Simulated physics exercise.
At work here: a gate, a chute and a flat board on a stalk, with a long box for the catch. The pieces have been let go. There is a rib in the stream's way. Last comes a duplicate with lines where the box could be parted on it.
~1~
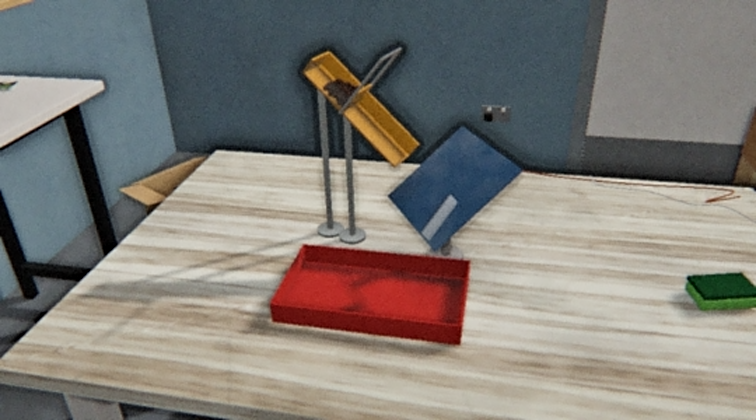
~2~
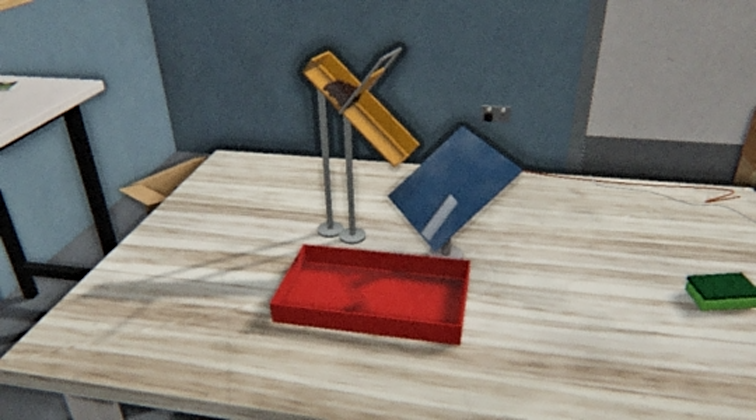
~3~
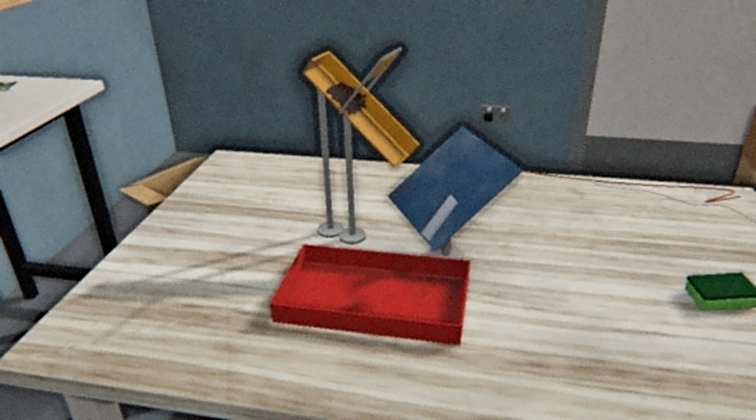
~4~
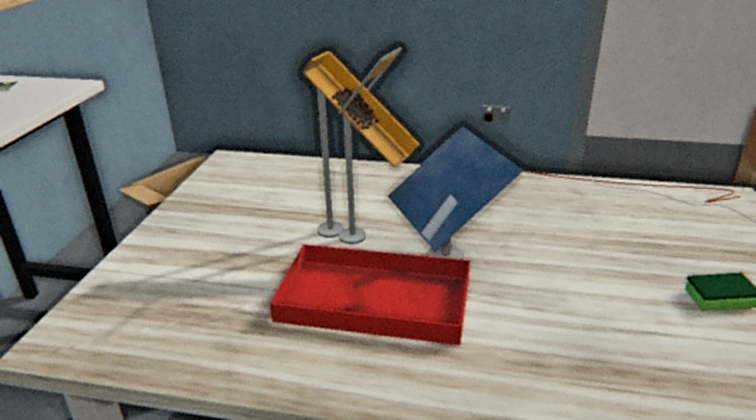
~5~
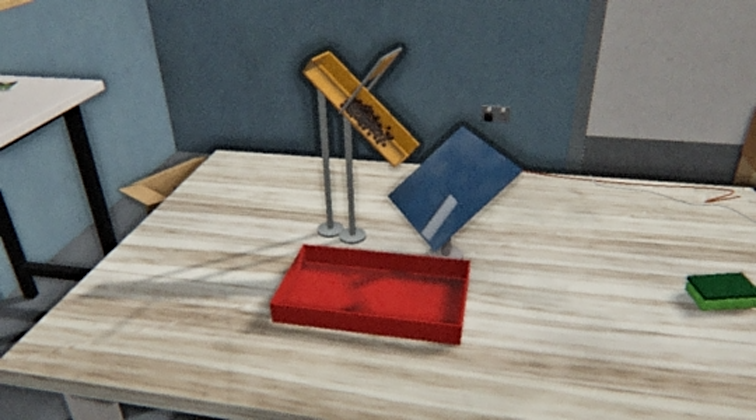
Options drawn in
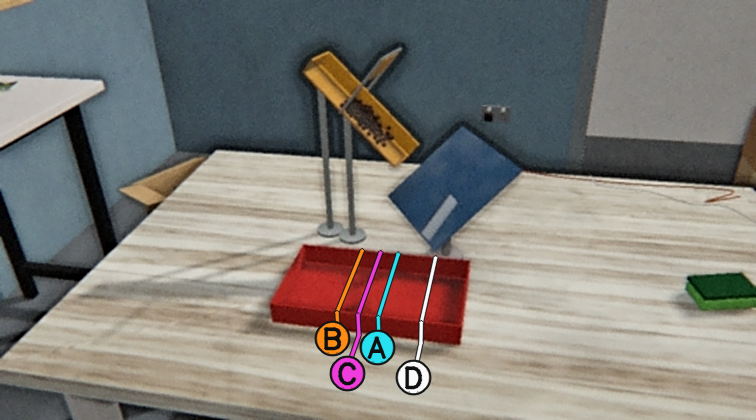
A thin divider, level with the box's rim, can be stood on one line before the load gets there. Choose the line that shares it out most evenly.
A works best here.
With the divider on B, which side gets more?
More lands on the right.
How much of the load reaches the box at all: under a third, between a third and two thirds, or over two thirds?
About that: Over two thirds.
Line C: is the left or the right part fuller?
The right side.
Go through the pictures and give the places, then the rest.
The first picture shows load behind the gate near (346, 93), chocolate balls; lip of the chute near (402, 161), sloping fairly steeply.
The second picture shows middle of the board near (449, 184), tilted fairly steeply; middle of its low edge near (408, 221); of its high edge near (490, 146).
The third picture shows front corners of the box near (270, 303) and (461, 326), empty; front of the load near (364, 106).
The fourth picture shows middle of the load near (357, 108); its front near (377, 121), close to a third of the way to the lip; rib from (451, 195) to (422, 234).
The fifth picture shows middle of the load near (369, 116); its front near (384, 145), close to two thirds of the way to the lip.
On the marked copy, line A crosses the front rim at (378, 316); line B crosses the front rim at (337, 311); line C crosses the front rim at (358, 314); line D crosses the front rim at (421, 321).
If A is chosen, of what is caught, close to half on the left of the divider, close to half on the right.
If B is chosen, of what is caught, close to a quarter on the left of the divider, the bulk on the right.
If C is chosen, of what is caught, close to a quarter on the left of the divider, the bulk on the right.
If D is chosen, of what is caught, the whole lot on the left of the divider, none at all on the right.
